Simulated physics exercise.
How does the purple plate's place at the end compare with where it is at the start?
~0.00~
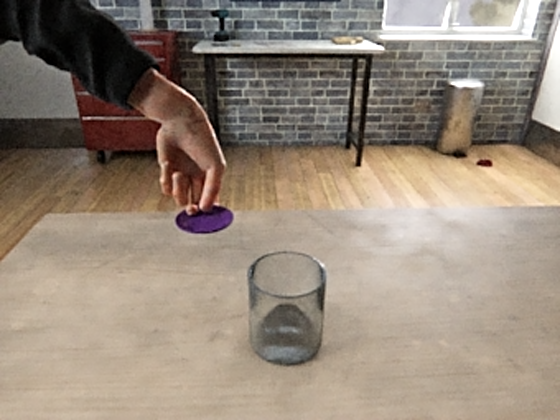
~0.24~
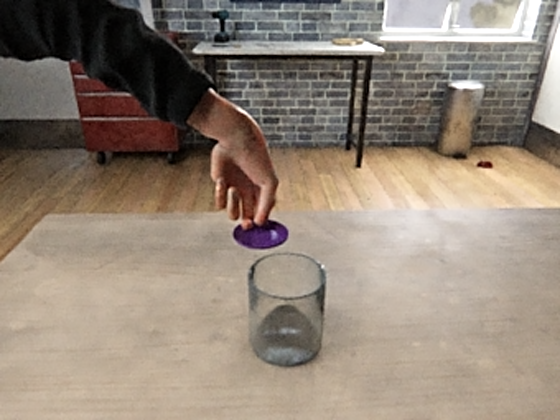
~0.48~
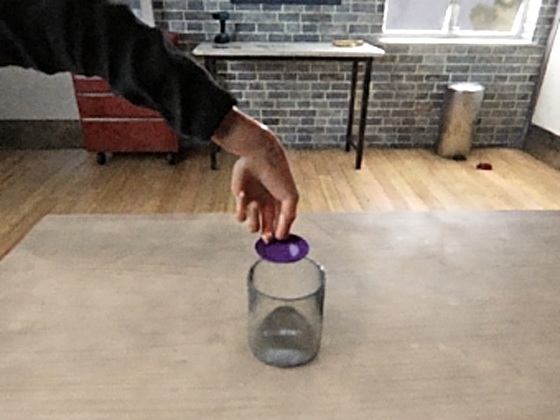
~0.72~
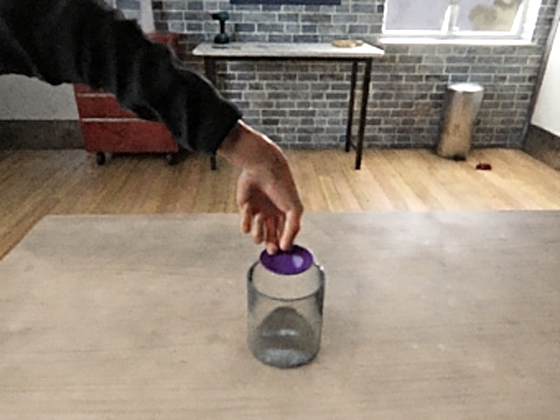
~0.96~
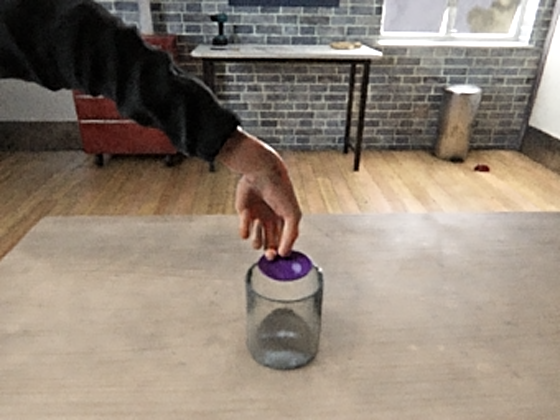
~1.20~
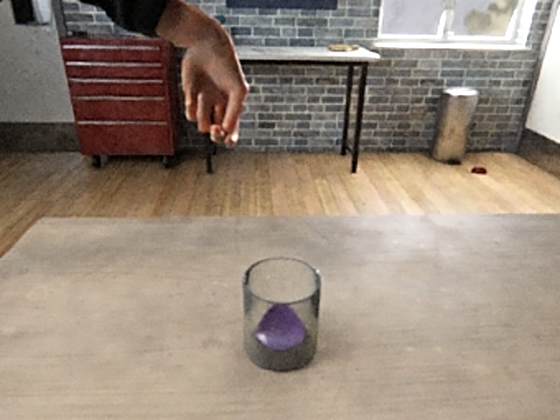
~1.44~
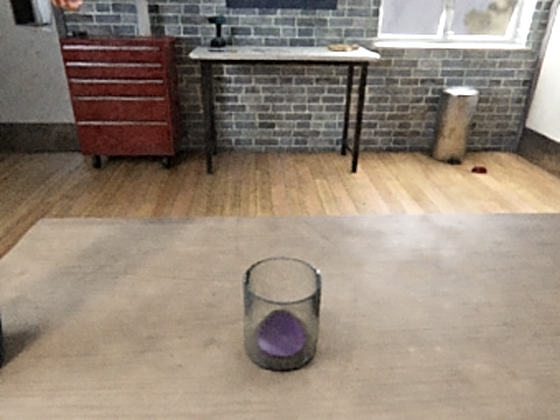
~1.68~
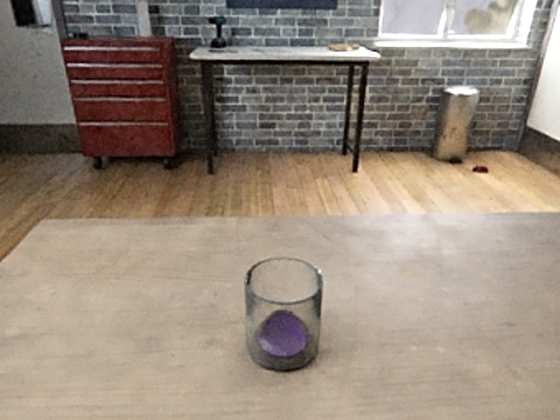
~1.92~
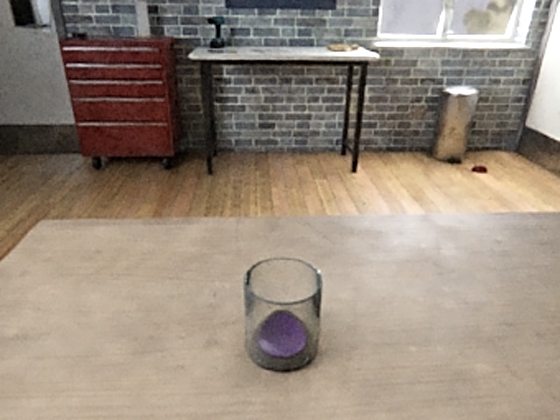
At the start the purple plate is held in the air above and to the left of the glass. By the end it is lower and further right, resting inside the bottom part of the glass.
